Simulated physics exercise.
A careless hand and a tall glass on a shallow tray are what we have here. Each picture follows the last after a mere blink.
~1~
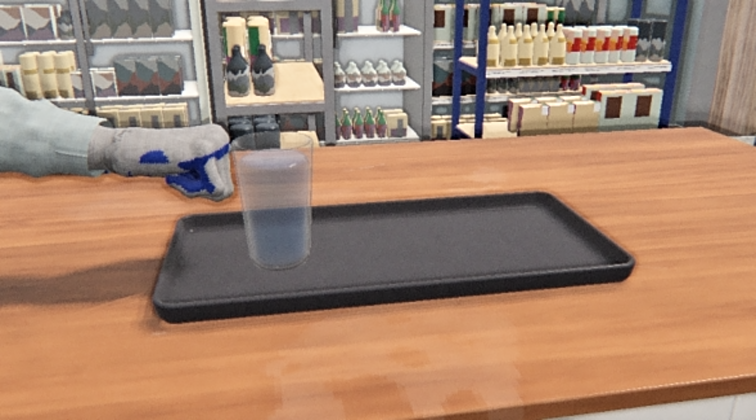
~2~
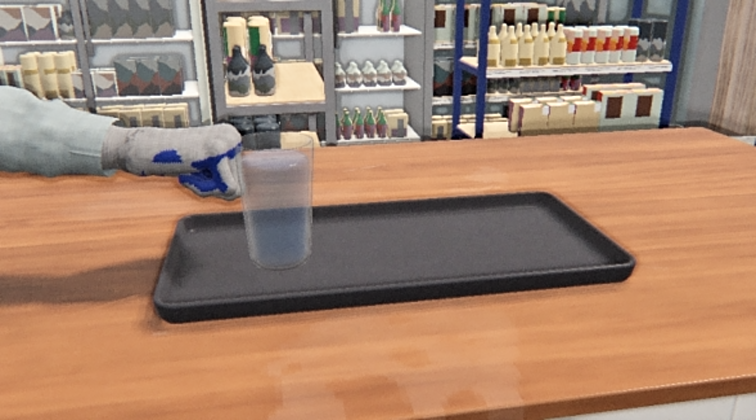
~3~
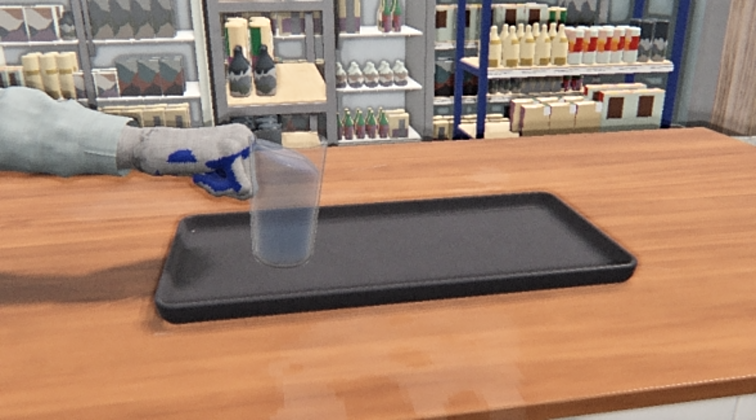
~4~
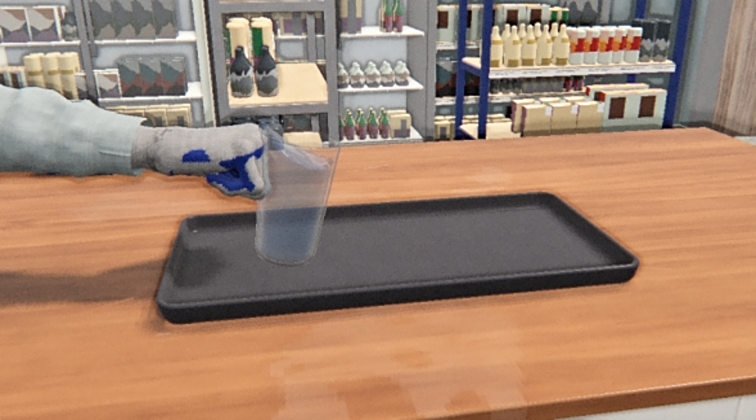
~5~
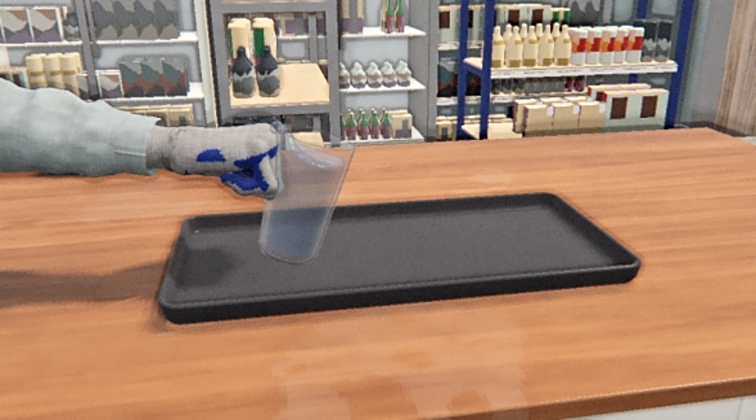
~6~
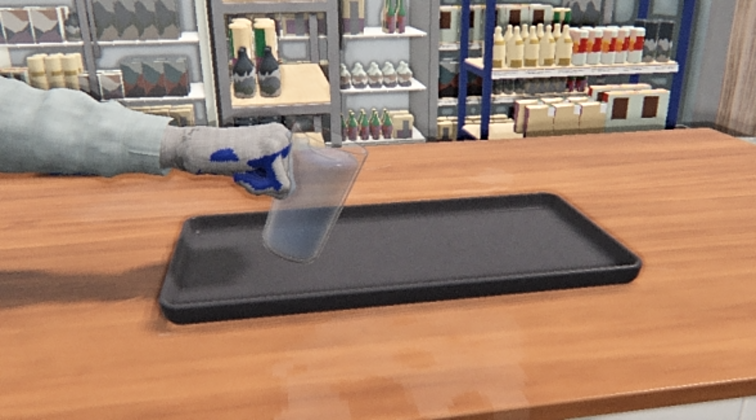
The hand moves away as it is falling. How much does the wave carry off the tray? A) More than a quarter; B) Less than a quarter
More than a quarter (A).
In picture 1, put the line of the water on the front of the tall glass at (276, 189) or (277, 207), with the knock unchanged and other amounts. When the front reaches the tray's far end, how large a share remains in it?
It holds around 60 in a hundred the first time and around 50 in a hundred the second.
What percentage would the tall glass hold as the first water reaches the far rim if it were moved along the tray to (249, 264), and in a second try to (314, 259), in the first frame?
The first comes to 45 per cent, the other to 60 per cent.
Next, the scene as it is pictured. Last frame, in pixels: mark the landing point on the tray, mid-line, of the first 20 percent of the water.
I'd put the spot somewhere close to pixel (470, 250).
A moment on, the tall glass is falling and 96 per cent is in the glass, 0 on the tray and 4 above or beyond its rim.
Next, the tall glass lies on its side and 73 per cent is in the glass, 15 on the tray and 12 above or beyond its rim.
Then the tall glass lies on its side and 40 per cent is in the glass, 48 on the tray and 11 above or beyond its rim.
Later the tall glass lies on its side and 21 per cent is in the glass, 41 on the tray and 38 above or beyond its rim.
Finally, 65 per cent is held by tray and glass, 35 is off the tray.
